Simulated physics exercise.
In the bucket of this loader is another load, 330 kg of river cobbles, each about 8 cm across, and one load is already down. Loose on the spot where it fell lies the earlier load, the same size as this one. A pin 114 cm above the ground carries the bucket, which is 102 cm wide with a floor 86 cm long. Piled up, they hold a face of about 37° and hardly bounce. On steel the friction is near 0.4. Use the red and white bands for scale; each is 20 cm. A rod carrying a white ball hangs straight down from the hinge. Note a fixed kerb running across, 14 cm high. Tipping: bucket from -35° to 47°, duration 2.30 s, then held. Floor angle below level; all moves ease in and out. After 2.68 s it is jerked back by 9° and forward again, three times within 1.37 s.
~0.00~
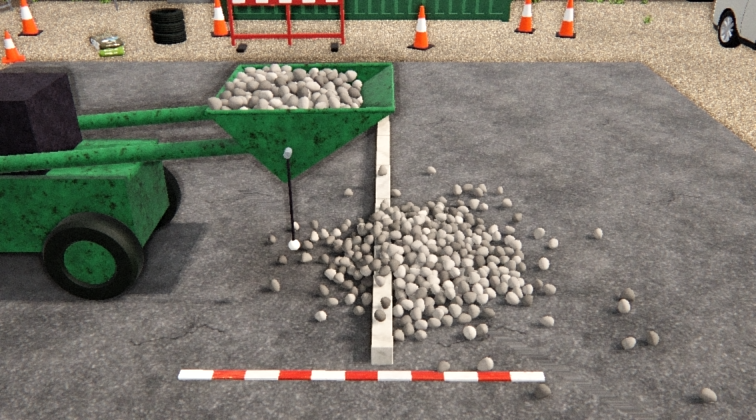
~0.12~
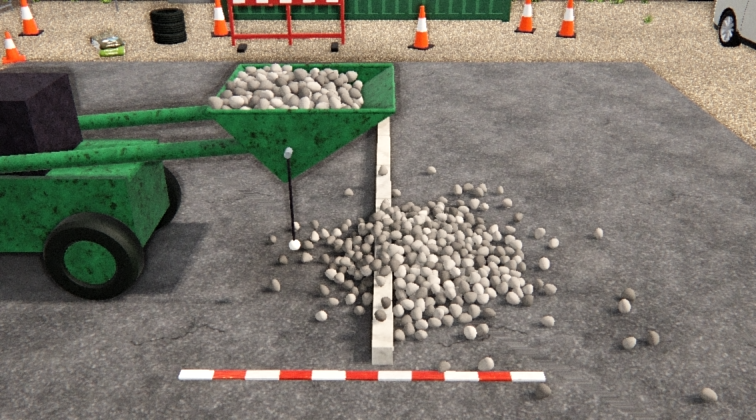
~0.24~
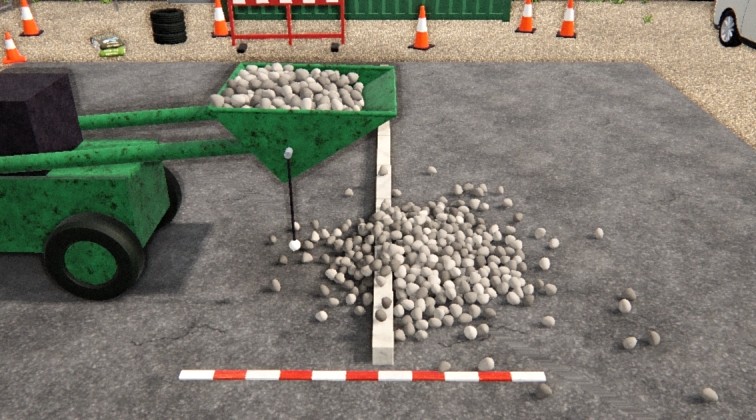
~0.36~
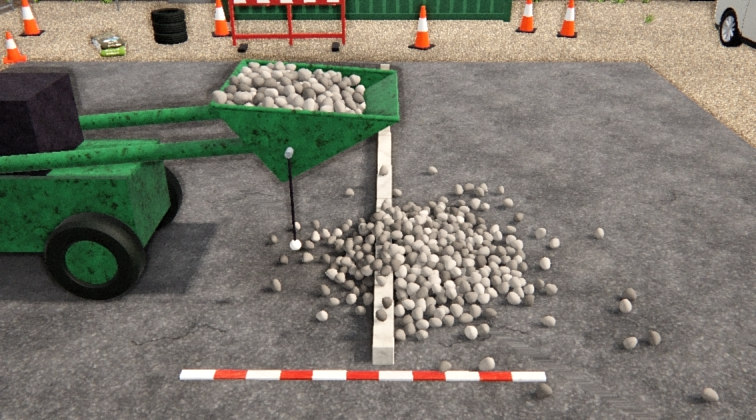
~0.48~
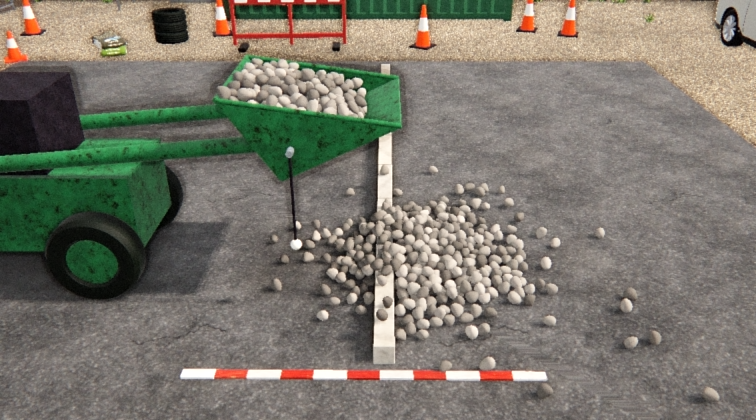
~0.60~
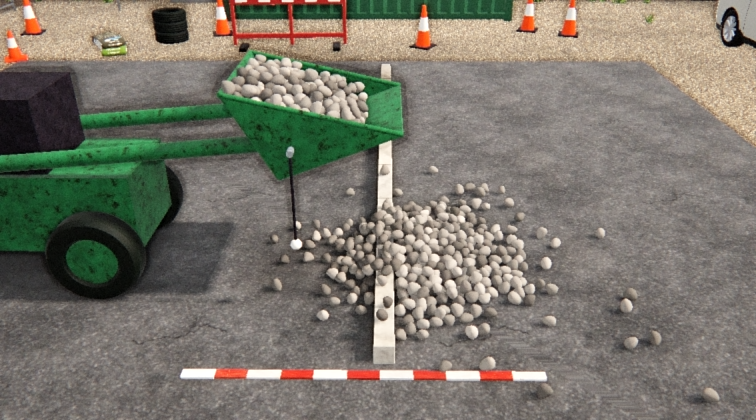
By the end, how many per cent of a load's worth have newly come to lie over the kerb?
About 70 per cent have newly come to lie there.
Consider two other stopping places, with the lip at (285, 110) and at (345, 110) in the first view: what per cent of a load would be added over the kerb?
First place: Roughly 0 %; second place: Roughly 20 %.
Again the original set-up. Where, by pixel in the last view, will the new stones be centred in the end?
Centre at roughly (415, 245).
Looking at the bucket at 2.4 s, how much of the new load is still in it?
About 0 per cent is held.
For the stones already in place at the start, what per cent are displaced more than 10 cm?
I'd say roughly 20 per cent of them.
After 1.7 s the floor is at 34°; in per cent of one load, 78 in the bucket, 30 on this side of the kerb, 92 over the kerb; the foremost stones are at (613, 291).
After 2.4 s the floor is at 47°; in per cent of one load, 0 in the bucket, 55 on this side of the kerb, 146 over the kerb; the foremost stones are at (619, 301).
After 4.5 s the floor is at 47°; in per cent of one load, 0 in the bucket, 51 on this side of the kerb, 149 over the kerb; the foremost stones are at (625, 301).
After 7.1 s the floor is at 47°; in per cent of one load, 0 in the bucket, 51 on this side of the kerb, 149 over the kerb; the foremost stones are at (625, 301). Net gain over the kerb, 70.
